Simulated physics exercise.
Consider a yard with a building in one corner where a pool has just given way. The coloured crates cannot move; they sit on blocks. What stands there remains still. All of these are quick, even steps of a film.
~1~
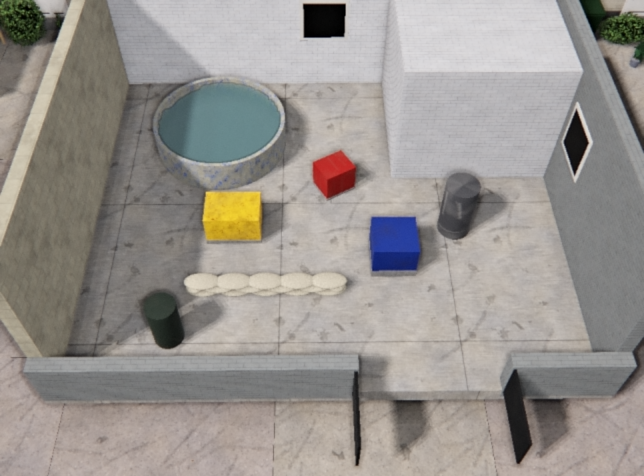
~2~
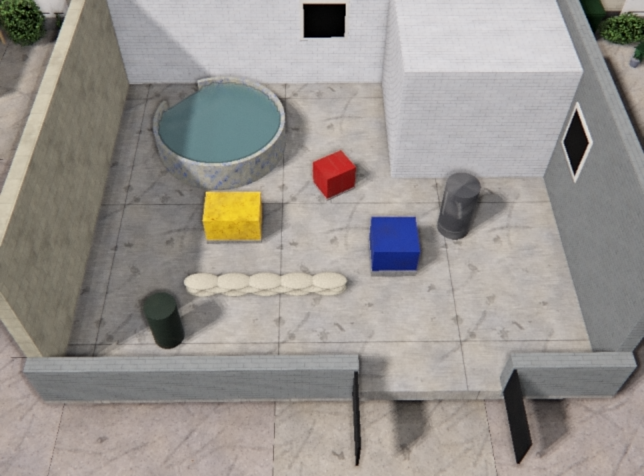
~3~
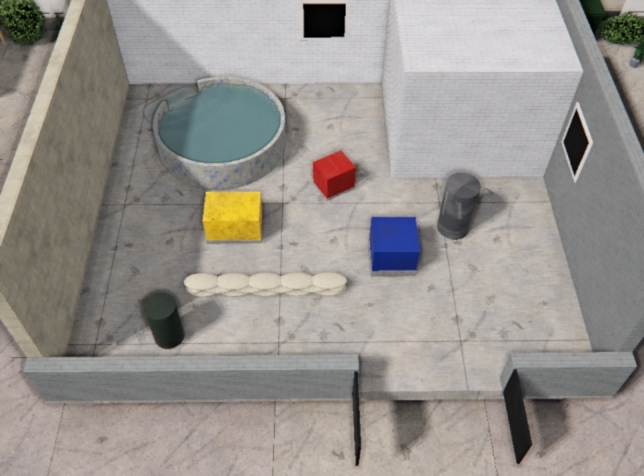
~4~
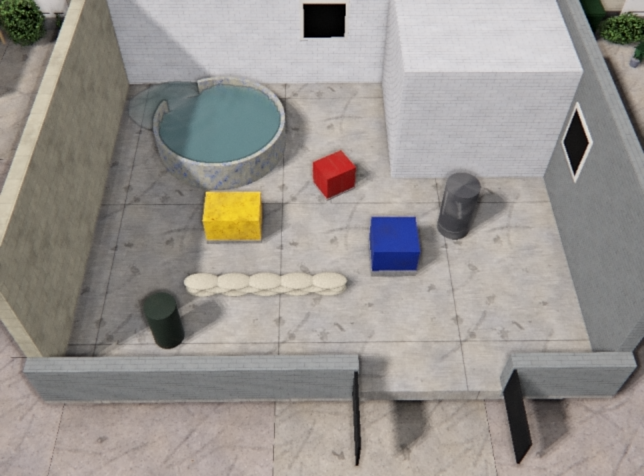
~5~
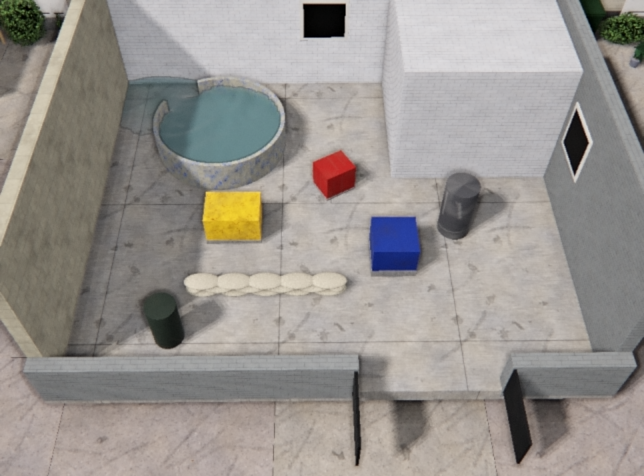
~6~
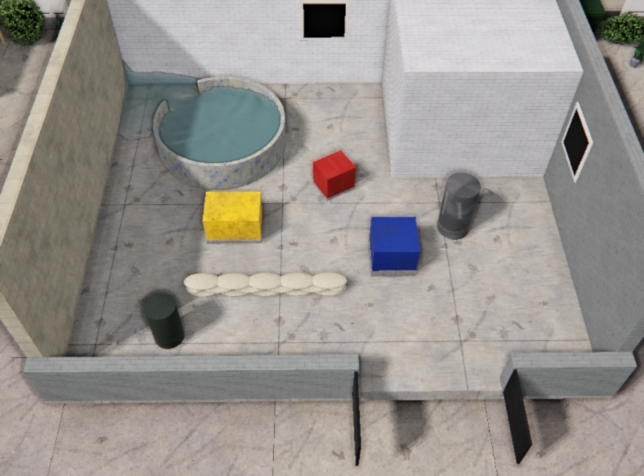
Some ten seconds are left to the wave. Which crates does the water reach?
The yellow crate is left dry. The blue crate is left dry. The red crate is left wet.
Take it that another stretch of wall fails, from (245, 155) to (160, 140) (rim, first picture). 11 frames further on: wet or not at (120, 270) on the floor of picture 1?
Status of the point: Soaked.
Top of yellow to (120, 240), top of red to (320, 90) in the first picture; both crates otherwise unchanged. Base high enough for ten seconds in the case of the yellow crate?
As for the yellow crate, it gets flooded.
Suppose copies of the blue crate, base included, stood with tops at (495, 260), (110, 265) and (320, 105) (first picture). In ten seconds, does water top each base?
Well, the first one is never reached, the second goes wet, and the third is never reached.
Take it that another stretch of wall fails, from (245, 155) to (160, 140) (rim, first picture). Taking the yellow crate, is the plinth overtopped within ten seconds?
The yellow crate is overtopped.
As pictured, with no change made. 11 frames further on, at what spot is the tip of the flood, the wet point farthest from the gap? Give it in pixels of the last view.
Roughly at (98, 221).
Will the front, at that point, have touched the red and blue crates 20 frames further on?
Note - red spared, blue spared.
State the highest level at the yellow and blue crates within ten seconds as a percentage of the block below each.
Around 70 % and 60 %.
A moment on, water covers 5 % of the floor; the yellow crate not reached, the blue crate not reached, the red crate not reached.
Next, water covers 15 % of the floor; the yellow crate not reached, the blue crate not reached, the red crate not reached.
Then, water covers 35 % of the floor; the yellow crate water round its plinth, the blue crate not reached, the red crate not reached.
Later, water covers 55 % of the floor; the yellow crate water round its plinth, the blue crate water round its plinth, the red crate water round its plinth.
In the end, water covers 85 % of the floor; the yellow crate stayed above the water, the blue crate stayed above the water, the red crate was topped.
